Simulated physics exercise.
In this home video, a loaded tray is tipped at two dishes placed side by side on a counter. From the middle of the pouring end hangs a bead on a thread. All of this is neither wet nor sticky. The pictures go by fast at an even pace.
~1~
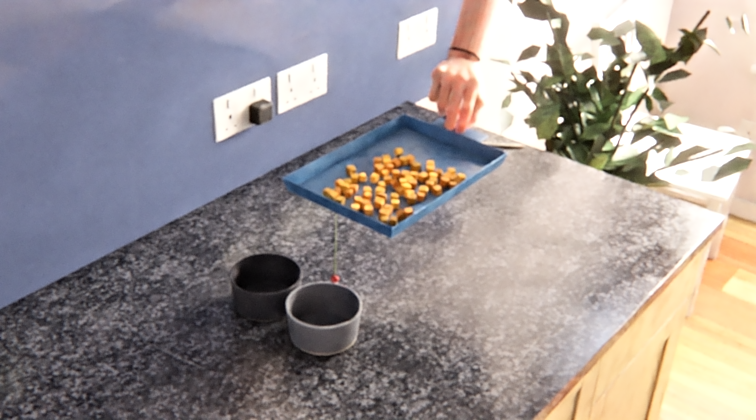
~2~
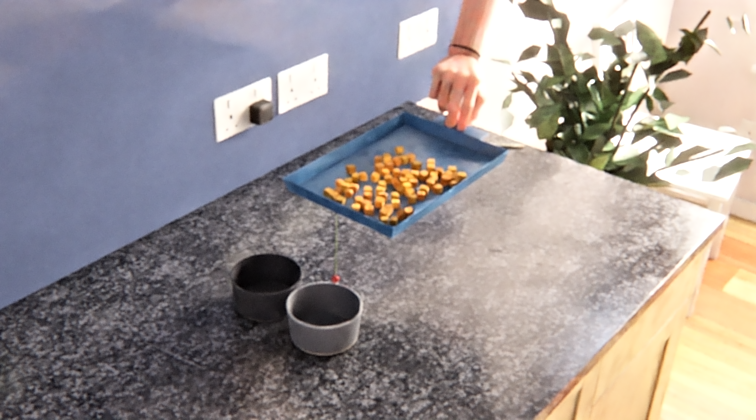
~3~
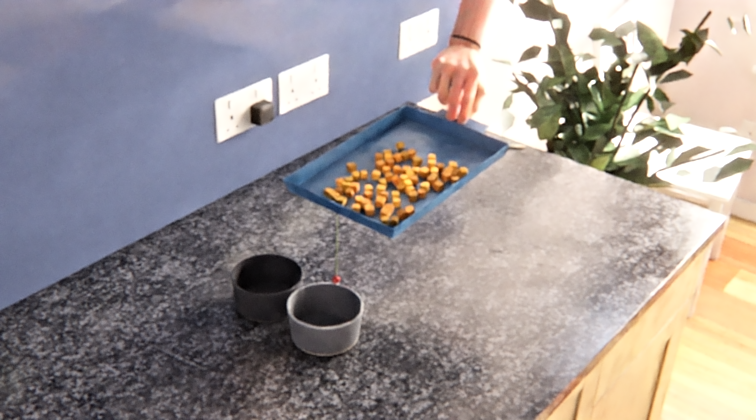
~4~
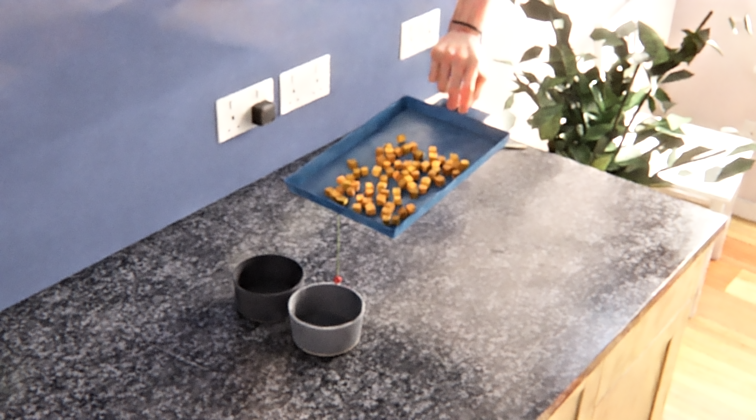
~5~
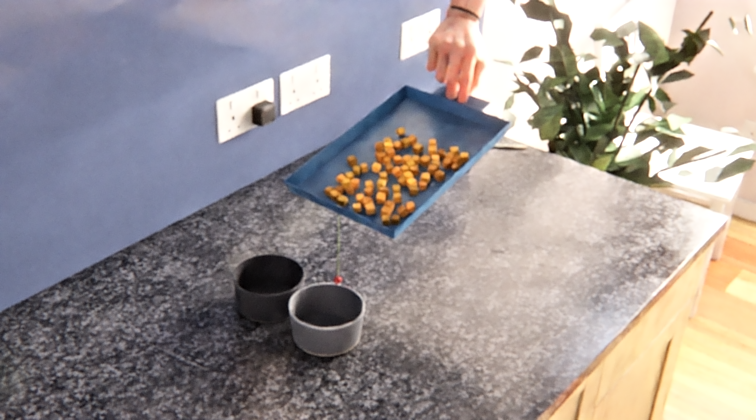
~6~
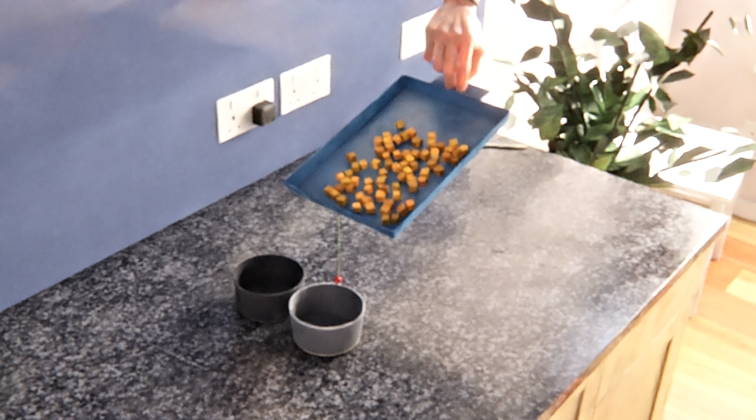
The clip opens on a blue tray of small golden-brown cubes above a speckled dark counter, a hand at its far end and two round dishes below. The hand then raises the far end, gradually tilting the tray toward the dishes, while the cubes stay bunched together and the dishes remain still.
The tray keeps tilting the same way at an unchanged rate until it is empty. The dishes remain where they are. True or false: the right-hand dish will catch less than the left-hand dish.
False, the right-hand dish catches more.
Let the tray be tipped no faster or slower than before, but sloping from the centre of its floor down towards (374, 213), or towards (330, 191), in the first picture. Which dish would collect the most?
The first slope favours the dish to the right, the second the dish to the left.
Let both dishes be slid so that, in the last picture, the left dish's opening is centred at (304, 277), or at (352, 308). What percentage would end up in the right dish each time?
You'd end up with around 10 per cent and then around 0 per cent.
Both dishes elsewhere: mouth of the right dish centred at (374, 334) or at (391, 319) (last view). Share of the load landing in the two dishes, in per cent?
Result: 50 % and 10 %.
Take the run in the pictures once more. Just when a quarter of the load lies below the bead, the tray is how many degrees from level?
Roughly 115 degrees from level.
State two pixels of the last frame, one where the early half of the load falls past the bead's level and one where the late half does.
I'd place the first part at (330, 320) and the rest at (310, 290).
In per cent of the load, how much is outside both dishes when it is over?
Roughly 50 per cent.
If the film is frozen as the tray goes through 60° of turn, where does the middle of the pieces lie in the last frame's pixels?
Roughly at (354, 197).
Soon after the last picture, tray tipped steeply; nearly all on the tray; a stray few in the air.
A little later, tray tipped right over; nearly all on the tray; a stray few in the right dish; a stray few in the left dish; a stray few outside both; a stray few in the air.
Later still, tray tipped past a quarter turn; about a third in the right dish; a small part in the left dish; about half outside both.
At rest, tray tipped past a quarter turn; about a third in the right dish; a small part in the left dish; about half outside both.
